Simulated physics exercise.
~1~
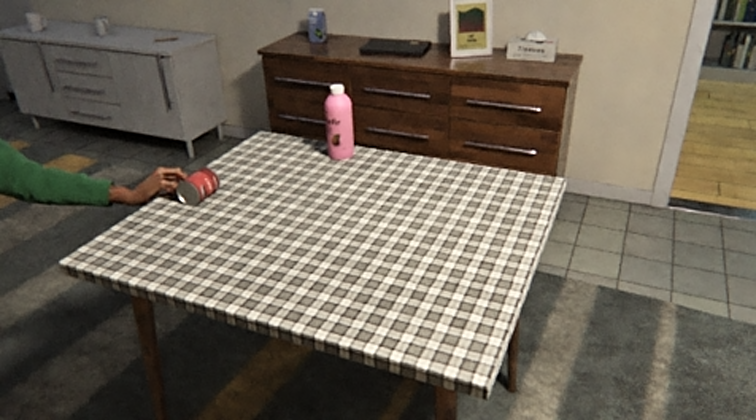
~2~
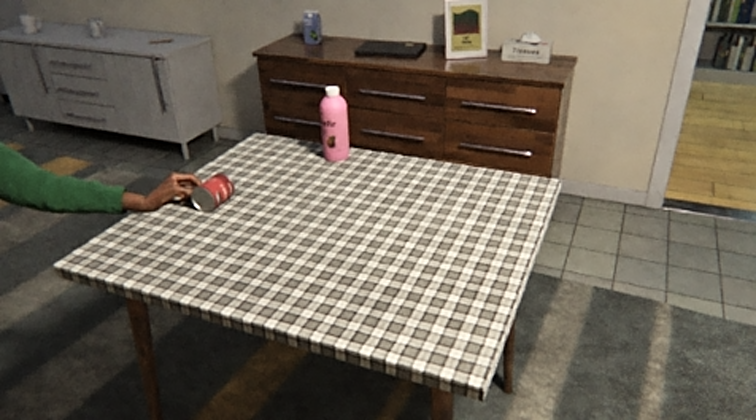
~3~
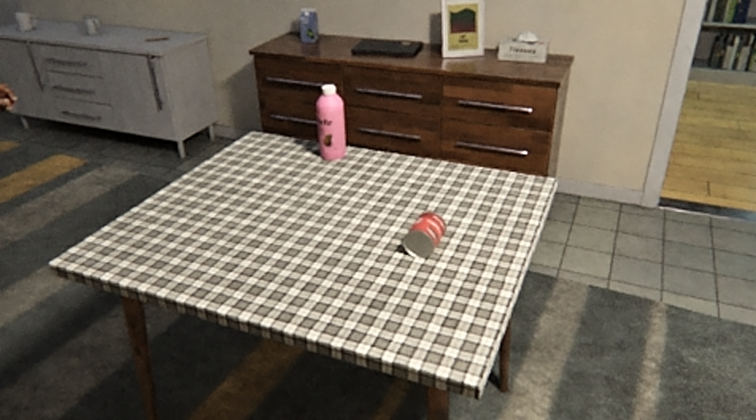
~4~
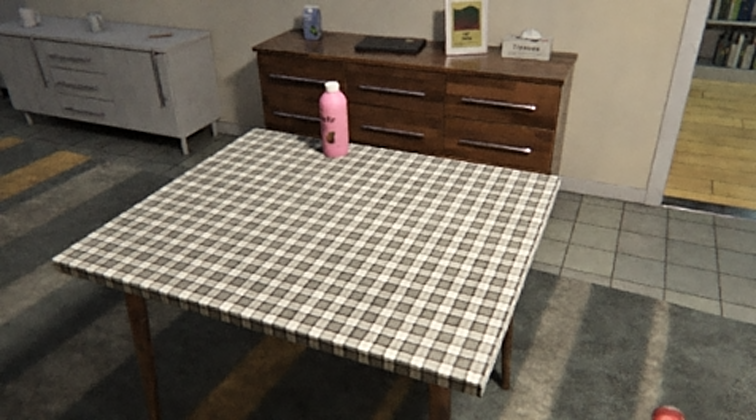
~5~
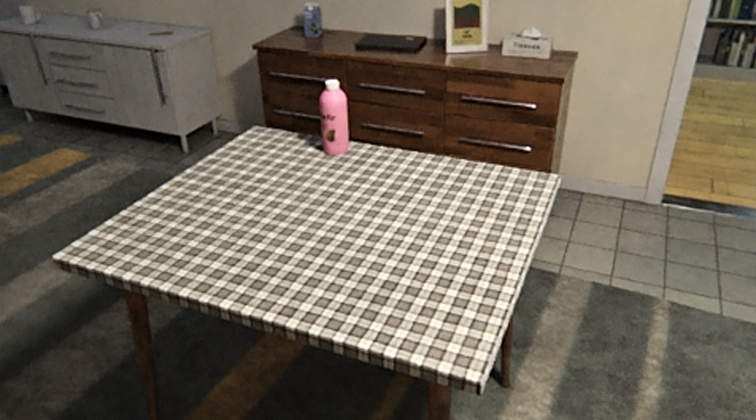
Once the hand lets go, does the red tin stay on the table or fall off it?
The red tin falls off the table. It rolls to the right and goes over the edge, while the pink bottle stays in place.
